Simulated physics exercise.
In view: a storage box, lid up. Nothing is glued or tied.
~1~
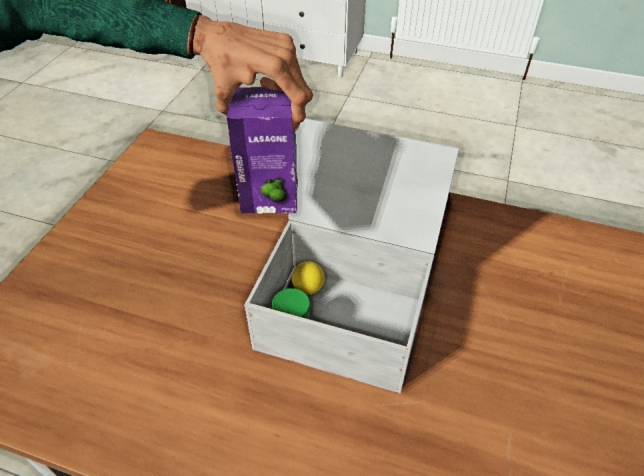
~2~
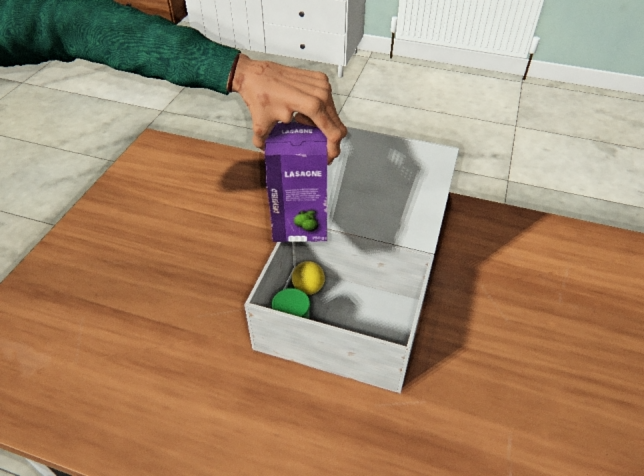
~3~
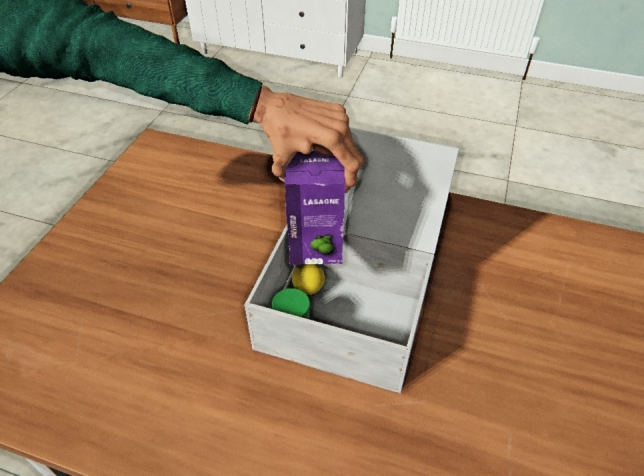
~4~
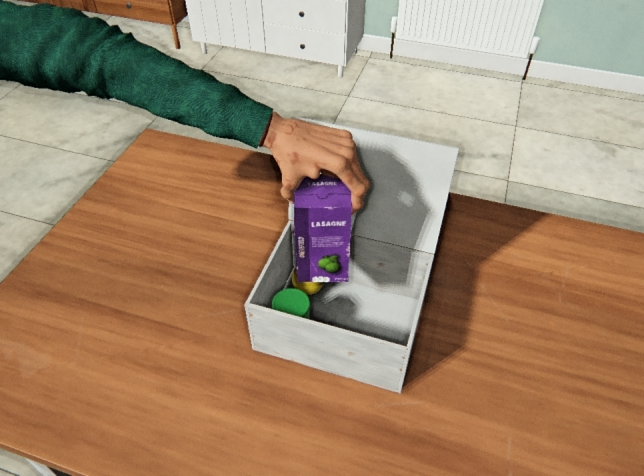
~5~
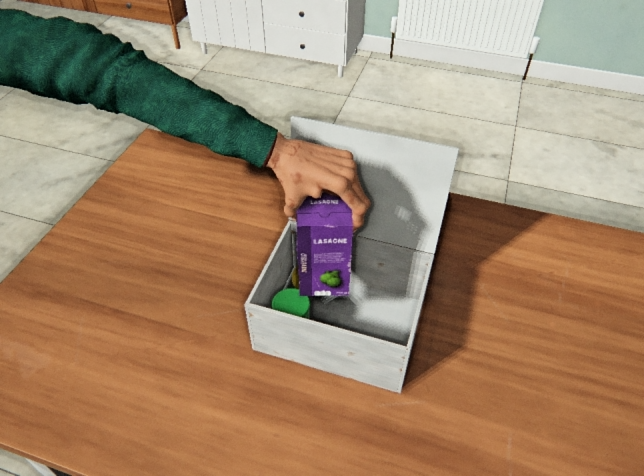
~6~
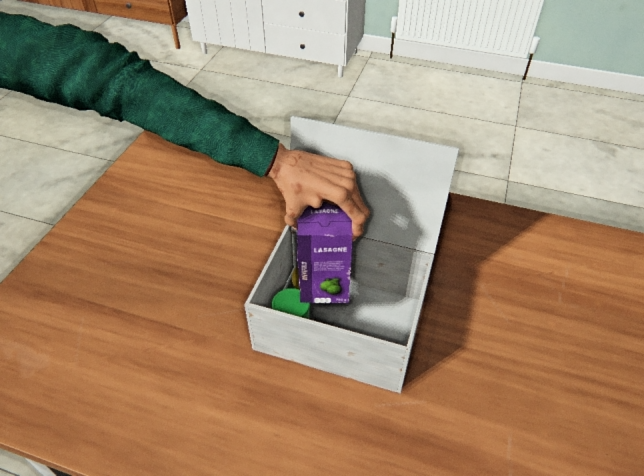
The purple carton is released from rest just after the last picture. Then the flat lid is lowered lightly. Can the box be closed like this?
The lid closes.
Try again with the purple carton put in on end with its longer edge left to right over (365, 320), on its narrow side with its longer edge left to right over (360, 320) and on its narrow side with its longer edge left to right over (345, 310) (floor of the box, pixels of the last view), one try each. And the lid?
In the first case it is held up; in the second case it shuts flat; in the third case it stays ajar.
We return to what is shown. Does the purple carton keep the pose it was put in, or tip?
It tips.
Then, 1.00 s after the last picture, lid starting down; purple carton on its side near (352, 326); green tin slid a little.
Then, 1.80 s after the last picture, lid 32° above the rim; purple carton on its side near (352, 326); green tin slid a little.
At rest, lid shut; tipped over in the box, purple carton; the other 2 in place. Seen from the same camera at the end, purple carton near (352, 326).
